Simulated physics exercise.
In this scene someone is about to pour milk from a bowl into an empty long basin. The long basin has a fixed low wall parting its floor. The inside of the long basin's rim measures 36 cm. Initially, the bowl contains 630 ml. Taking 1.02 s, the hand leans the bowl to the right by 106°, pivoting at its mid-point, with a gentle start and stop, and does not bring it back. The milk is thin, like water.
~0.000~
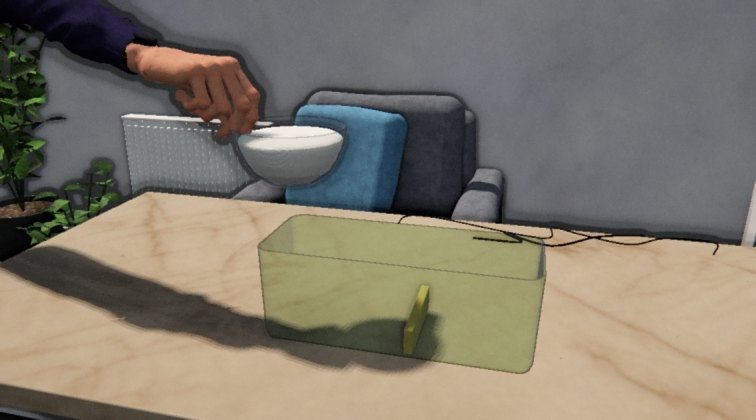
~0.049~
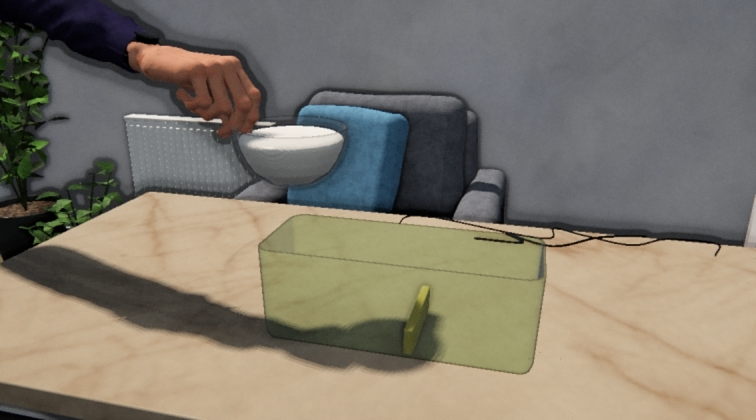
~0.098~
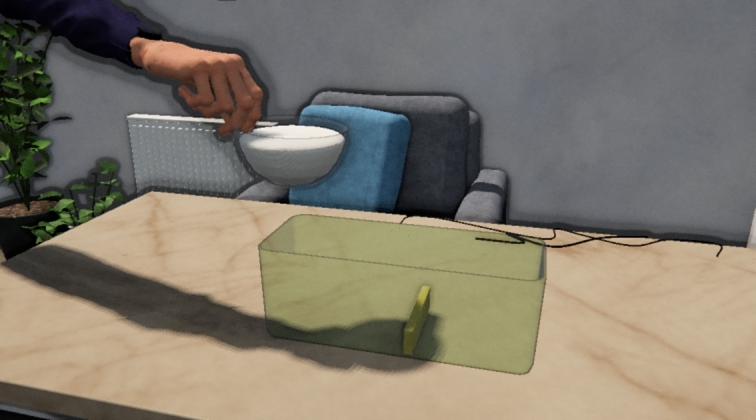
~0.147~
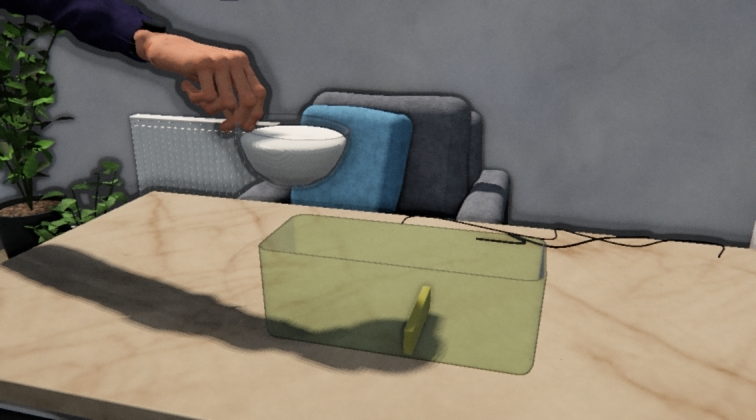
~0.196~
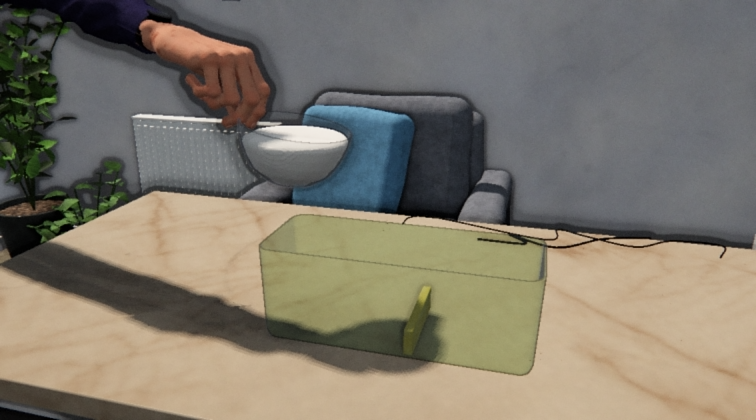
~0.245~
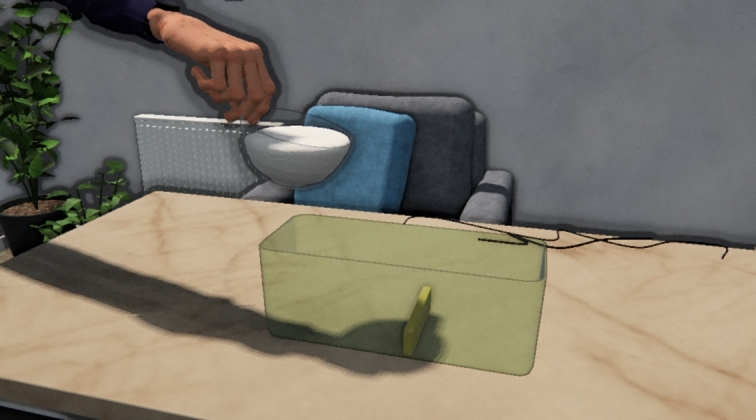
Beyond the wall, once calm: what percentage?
5 out of 100.
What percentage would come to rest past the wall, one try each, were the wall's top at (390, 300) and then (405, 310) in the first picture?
In turn about 50 and 35 per cent.
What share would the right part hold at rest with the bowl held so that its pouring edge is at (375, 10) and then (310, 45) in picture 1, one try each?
About 75 %, then about 10 %.
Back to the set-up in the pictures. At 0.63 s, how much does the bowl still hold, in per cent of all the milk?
Roughly 40 per cent.
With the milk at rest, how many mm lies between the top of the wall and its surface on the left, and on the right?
Noted: Left near 14 mm, right near 34 mm.
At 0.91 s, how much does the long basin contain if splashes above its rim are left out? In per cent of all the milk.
I reckon close to 96 per cent.
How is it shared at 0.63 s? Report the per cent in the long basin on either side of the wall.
Left: Around 28. Right: Around 0.
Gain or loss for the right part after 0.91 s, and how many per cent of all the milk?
Looks like it went upward, around 4 per cent.
By 0.63 s the tilt is 72° and 39 per cent is still to pour, 28 is left of the wall and 0 right of it.
By 0.91 s the tilt is 103° and 1 per cent is still to pour, 93 is left of the wall and 2 right of it.
By 1.20 s the tilt is 106° and 0 per cent is still to pour, 94 is left of the wall and 5 right of it.
By 1.52 s the tilt is 106° and 0 per cent is still to pour, 94 is left of the wall and 5 right of it.
At rest 94 per cent lies left of the wall, 5 right of it and 1 outside.
